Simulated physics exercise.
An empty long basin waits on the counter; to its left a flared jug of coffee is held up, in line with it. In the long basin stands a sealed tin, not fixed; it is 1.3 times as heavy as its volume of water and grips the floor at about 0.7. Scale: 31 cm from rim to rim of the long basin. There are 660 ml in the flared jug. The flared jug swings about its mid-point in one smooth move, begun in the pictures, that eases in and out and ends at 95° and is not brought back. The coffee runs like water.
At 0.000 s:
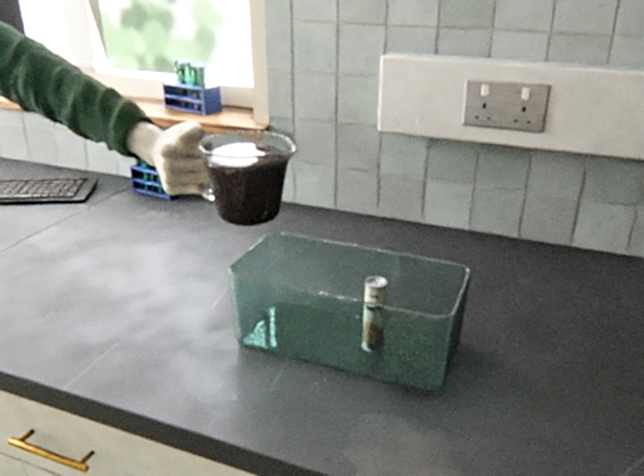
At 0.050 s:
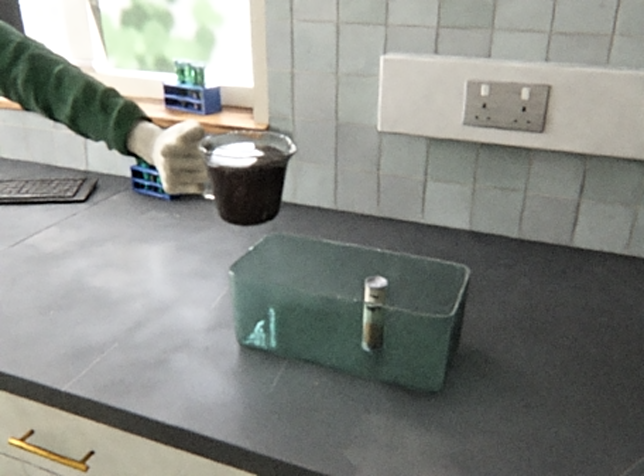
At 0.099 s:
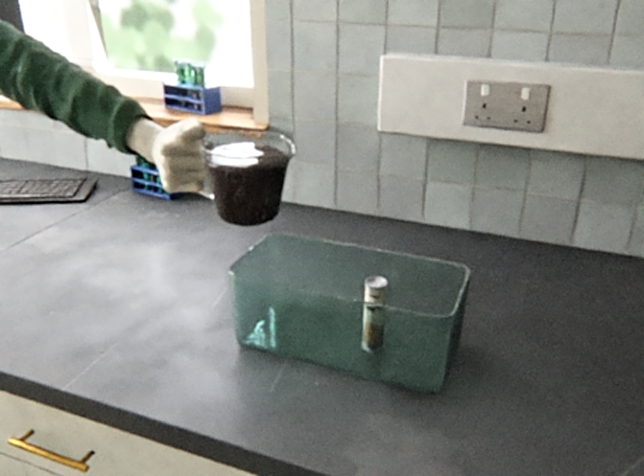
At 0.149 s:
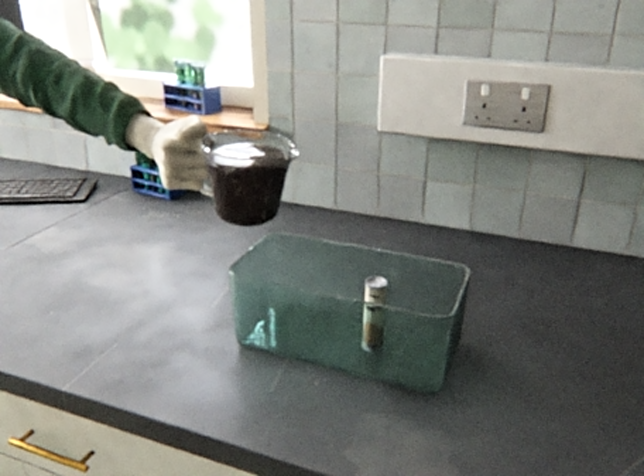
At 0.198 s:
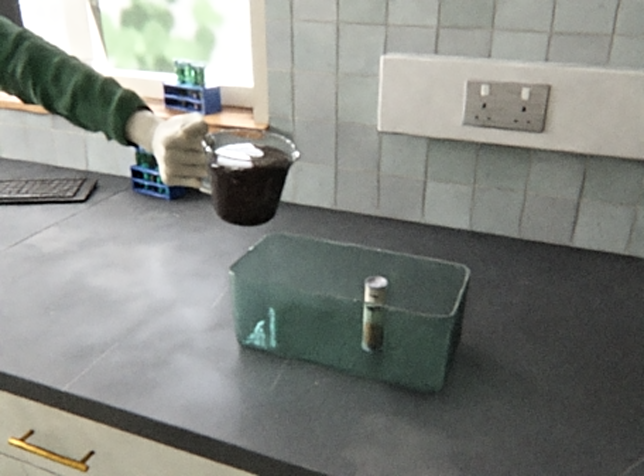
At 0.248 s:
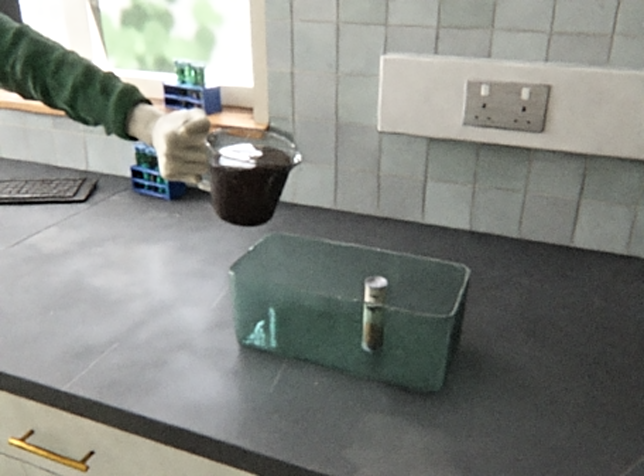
In the video, a gloved hand in a green sleeve holds a clear jug of dark liquid above a counter, beside a greenish transparent basin with a small cylinder visible, and gradually tilts the jug slightly to the right.
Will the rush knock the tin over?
It keeps standing.
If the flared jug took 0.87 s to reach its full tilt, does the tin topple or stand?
The tin keeps standing.
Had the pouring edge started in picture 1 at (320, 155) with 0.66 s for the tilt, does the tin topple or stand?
Then it stays up.
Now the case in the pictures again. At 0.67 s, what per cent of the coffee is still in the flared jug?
Near 72 in a hundred.
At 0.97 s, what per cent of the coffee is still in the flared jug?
Some 20 per cent.
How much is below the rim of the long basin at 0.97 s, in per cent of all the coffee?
Some 66 per cent.
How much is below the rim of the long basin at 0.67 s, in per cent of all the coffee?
About 10 per cent.
Then, 0.67 s in, the tilt is 60° and 72 per cent is still to pour; the tin stands where it began.
Then, 0.97 s in, the tilt is 90° and 20 per cent is still to pour; the tin stands where it began.
Then, 1.29 s in, the tilt is 95° and 1 per cent is still to pour; the tin stands where it began.
Then, 1.64 s in, the tilt is 95° and 0 per cent is still to pour; the tin stands where it began.
Finally, the tin stands where it began.
